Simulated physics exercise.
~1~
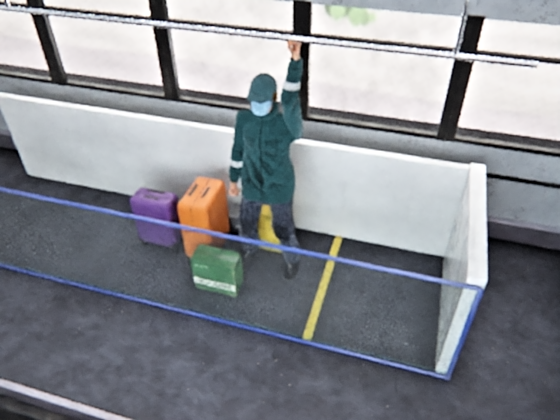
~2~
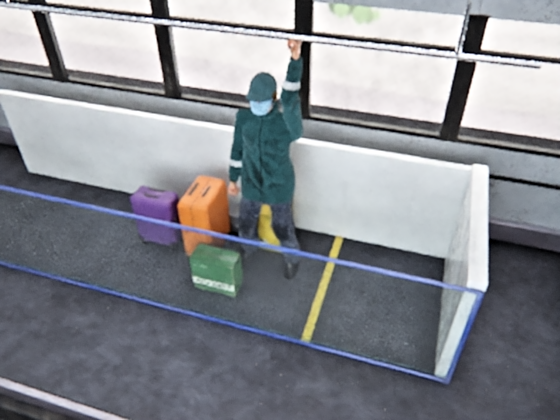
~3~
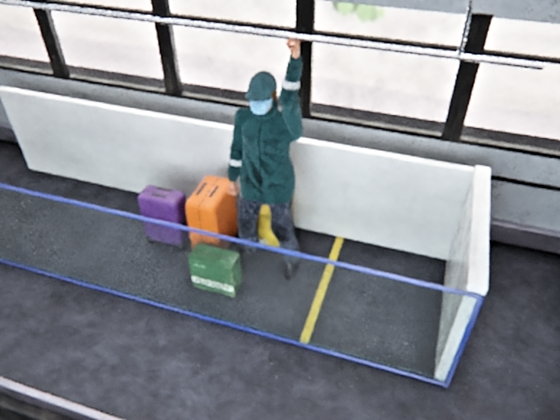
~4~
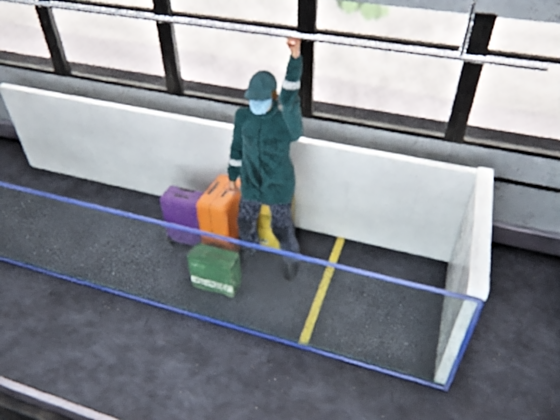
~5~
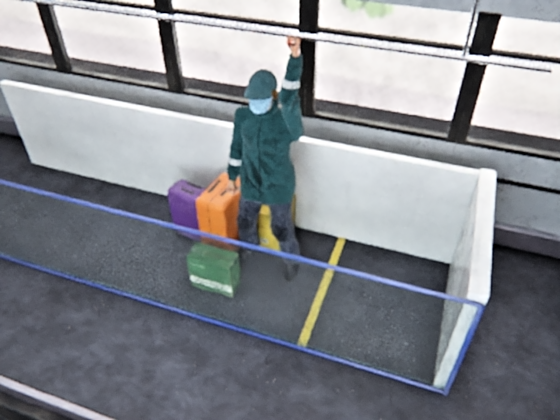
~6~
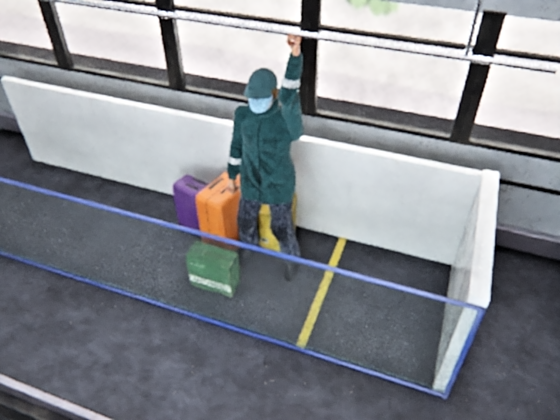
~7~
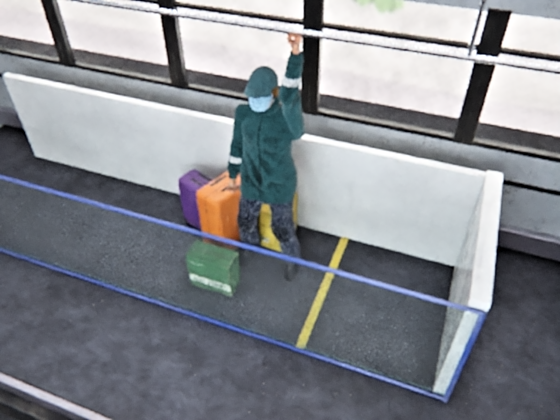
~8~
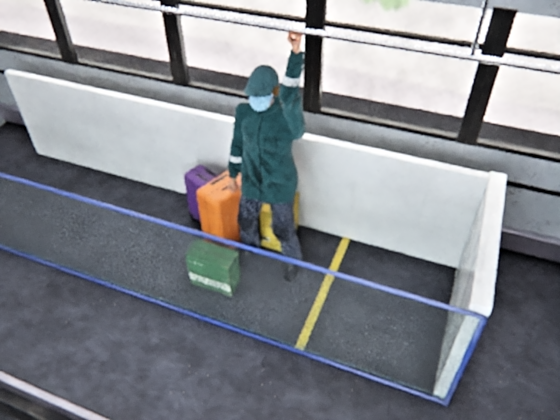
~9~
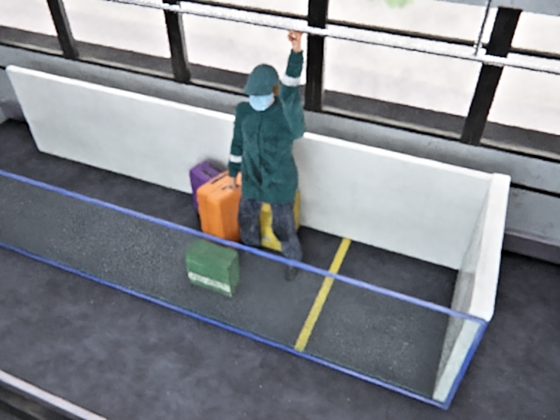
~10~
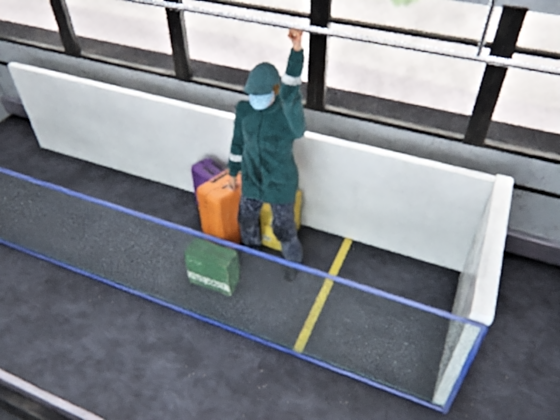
Passenger in green gripping a rail while purple and orange cases roll right against him, stopping short of the yellow line.
